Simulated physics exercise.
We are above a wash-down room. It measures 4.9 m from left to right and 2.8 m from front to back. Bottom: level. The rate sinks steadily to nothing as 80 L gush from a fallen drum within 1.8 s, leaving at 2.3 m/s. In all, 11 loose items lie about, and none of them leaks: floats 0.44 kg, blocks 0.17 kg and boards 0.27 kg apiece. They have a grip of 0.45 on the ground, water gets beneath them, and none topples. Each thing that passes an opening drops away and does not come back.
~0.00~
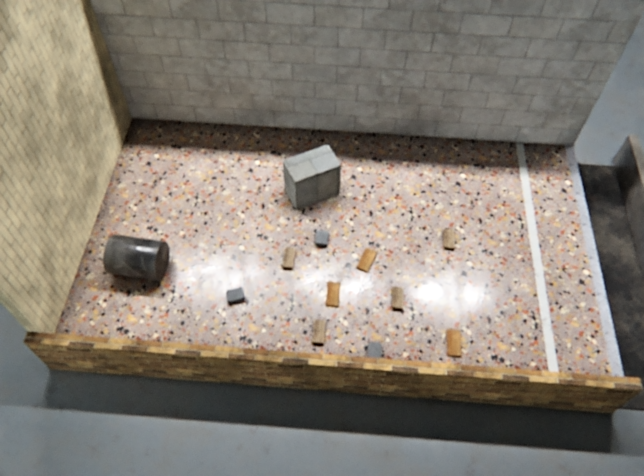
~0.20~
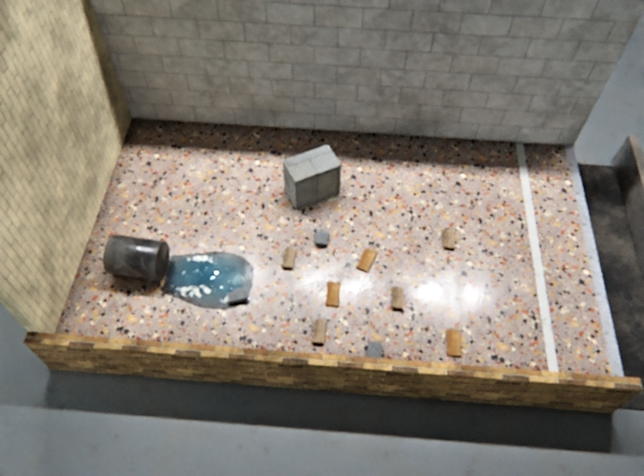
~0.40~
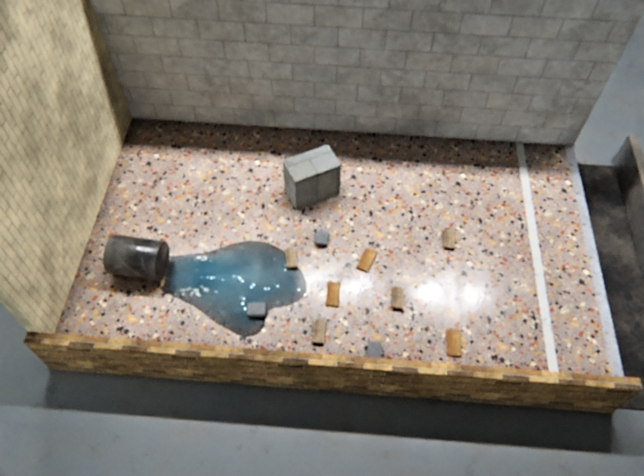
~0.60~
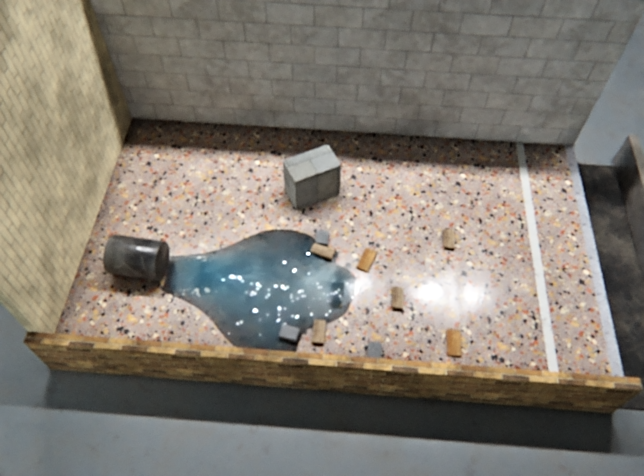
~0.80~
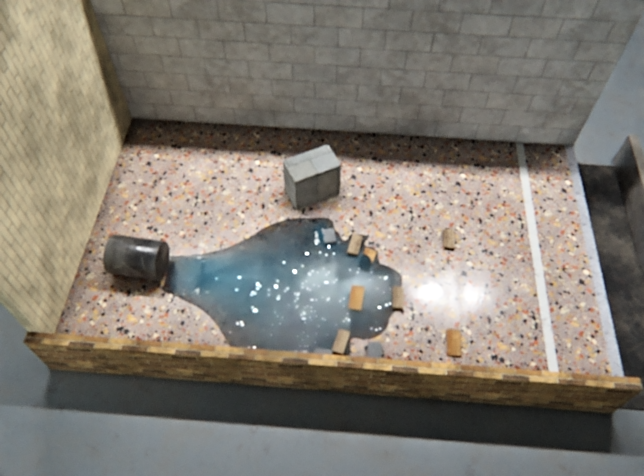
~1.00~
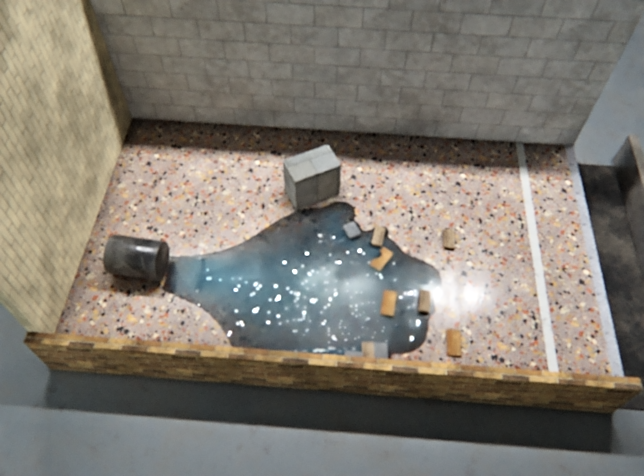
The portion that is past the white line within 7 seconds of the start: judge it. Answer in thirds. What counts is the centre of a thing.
The share is at least two thirds.
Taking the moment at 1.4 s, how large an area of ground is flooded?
Around 4.0 m2 of it.
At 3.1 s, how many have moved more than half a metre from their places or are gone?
I make it 10 by then.
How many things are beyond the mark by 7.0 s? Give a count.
It comes to 8 of them.
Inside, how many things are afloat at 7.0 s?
Count at that moment: 0.
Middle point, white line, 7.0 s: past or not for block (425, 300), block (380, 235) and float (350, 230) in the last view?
Going one by one, I'd say it does, then it doesn't, then it doesn't.
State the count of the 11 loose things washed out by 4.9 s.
By then 8.
After 1.4 s 0 of 11 are over the mark; 6 afloat.
After 3.1 s 8 of 11 are over the mark; 0 afloat.
After 4.9 s 8 of 11 are over the mark; 0 afloat.
After 7.0 s 8 of 11 are over the mark; 0 afloat.
